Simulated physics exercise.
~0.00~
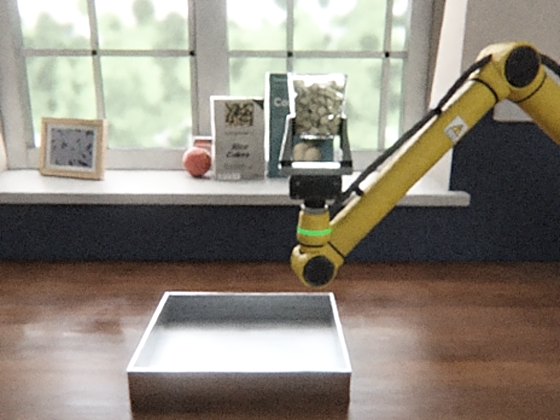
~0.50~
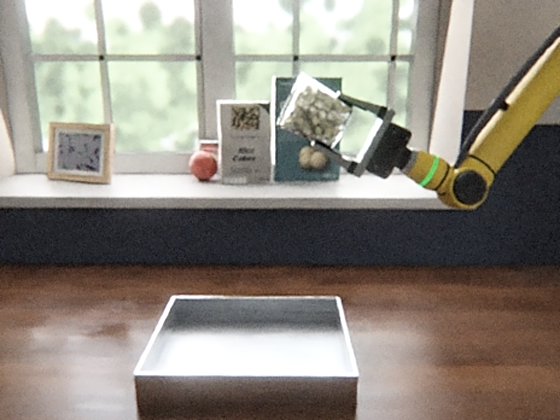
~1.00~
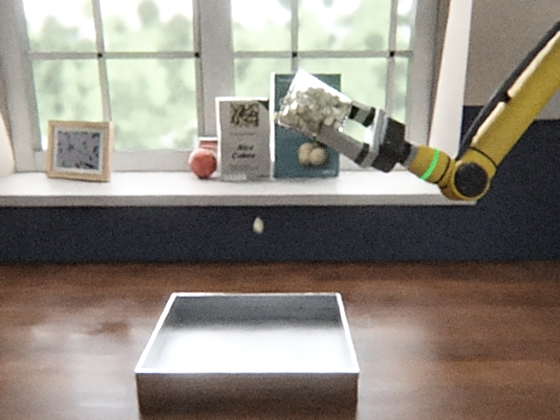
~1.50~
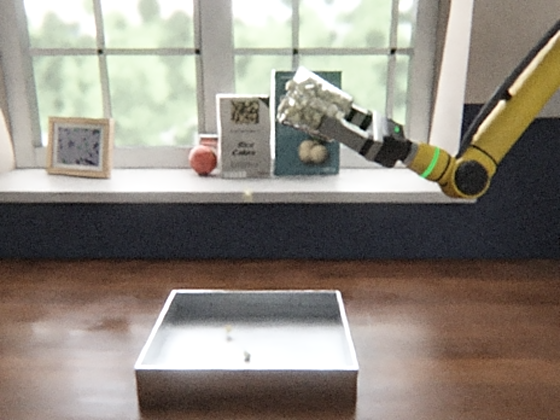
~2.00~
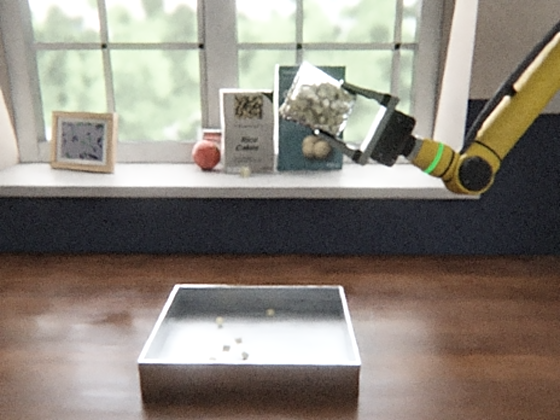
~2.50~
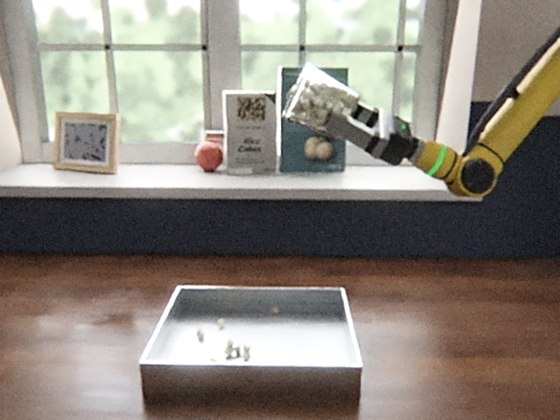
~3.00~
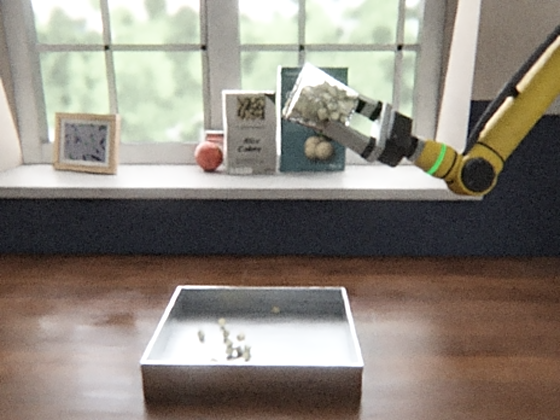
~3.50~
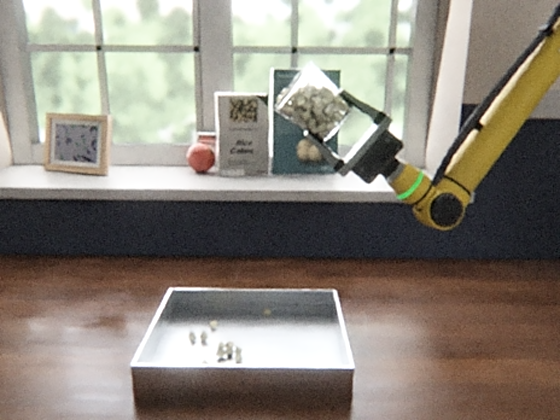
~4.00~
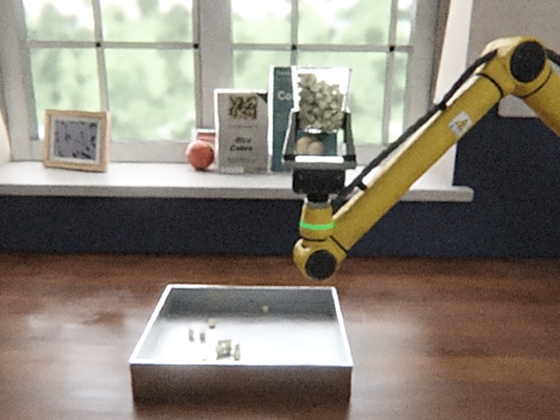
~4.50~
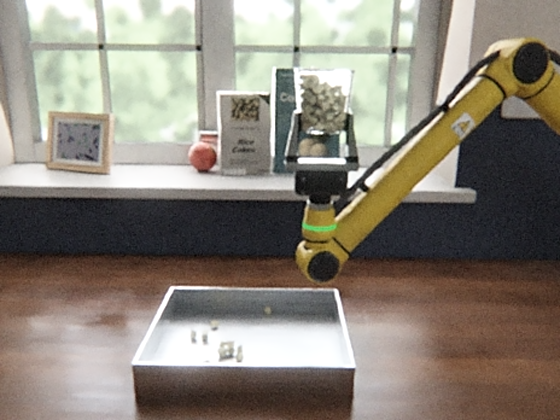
A yellow robot arm tips a clear cup, drops a few pale pieces into a tray, and rights it.
